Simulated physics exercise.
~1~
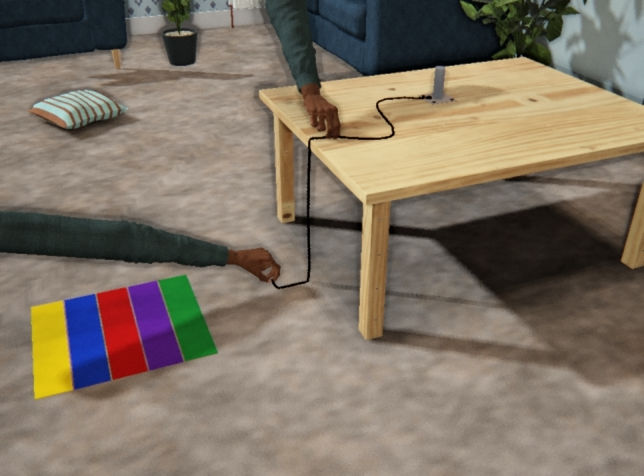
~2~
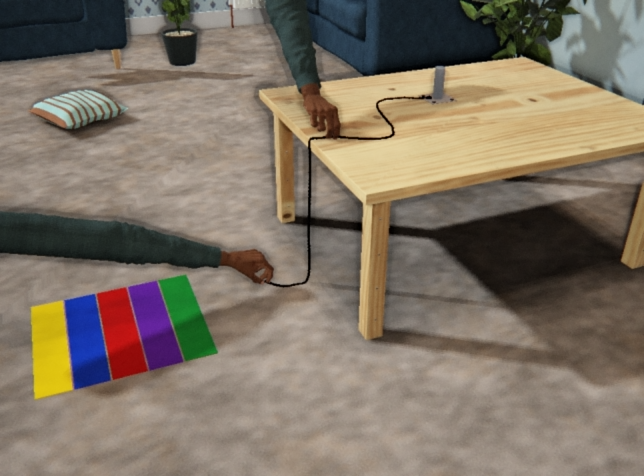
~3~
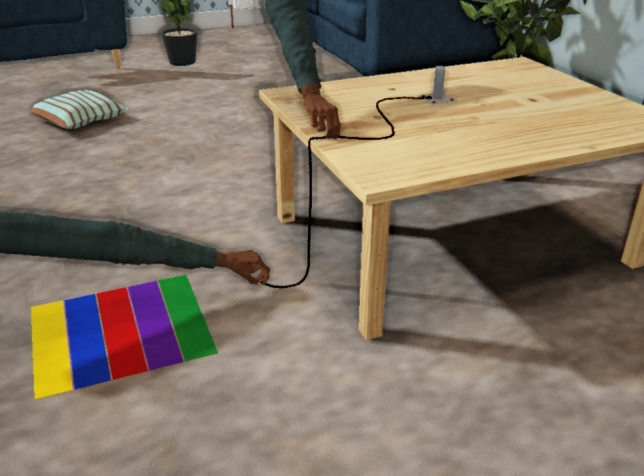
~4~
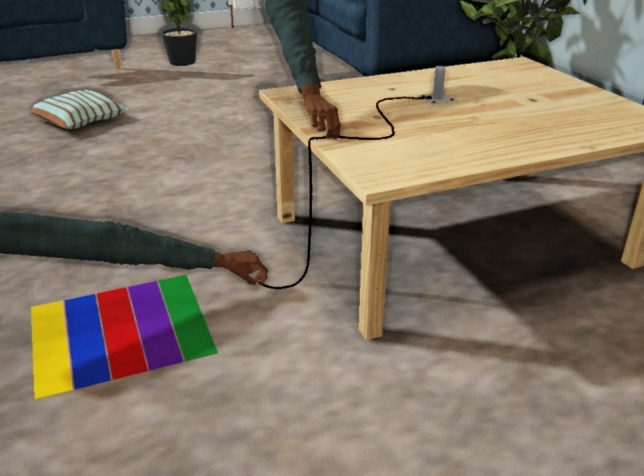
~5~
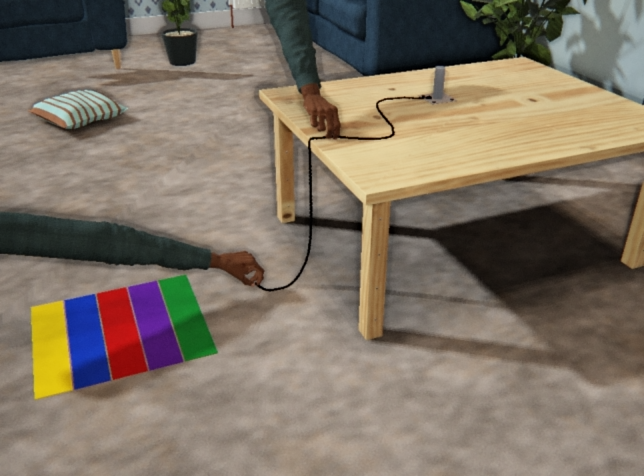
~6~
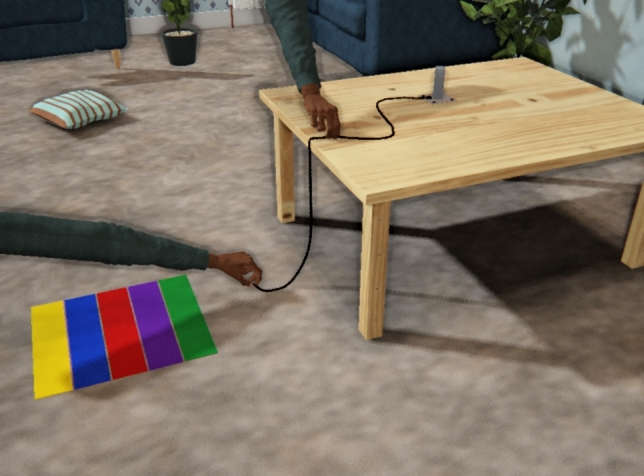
In a living room, a black cord winds from a post on a low wooden table, over the edge to the floor, beside five coloured strips. One hand pins it at the edge while another, low down, draws its end slightly left, and the bend near the floor grows rounder.
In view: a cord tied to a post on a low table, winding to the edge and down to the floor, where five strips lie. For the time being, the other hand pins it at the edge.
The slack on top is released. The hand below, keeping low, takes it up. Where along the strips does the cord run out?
Over the blue strip.
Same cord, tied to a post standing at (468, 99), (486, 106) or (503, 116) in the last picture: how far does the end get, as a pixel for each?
Try by try, about (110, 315), (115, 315) and (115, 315).
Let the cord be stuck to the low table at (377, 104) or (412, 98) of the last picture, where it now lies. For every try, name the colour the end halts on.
Blue; blue.
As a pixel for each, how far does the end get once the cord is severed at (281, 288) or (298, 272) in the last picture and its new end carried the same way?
Case by case: (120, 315), then (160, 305).
A little later, end near (139, 309); over purple.
Next, end near (99, 318); over blue.
When it is tight, end near (74, 324); over blue. Over blue.
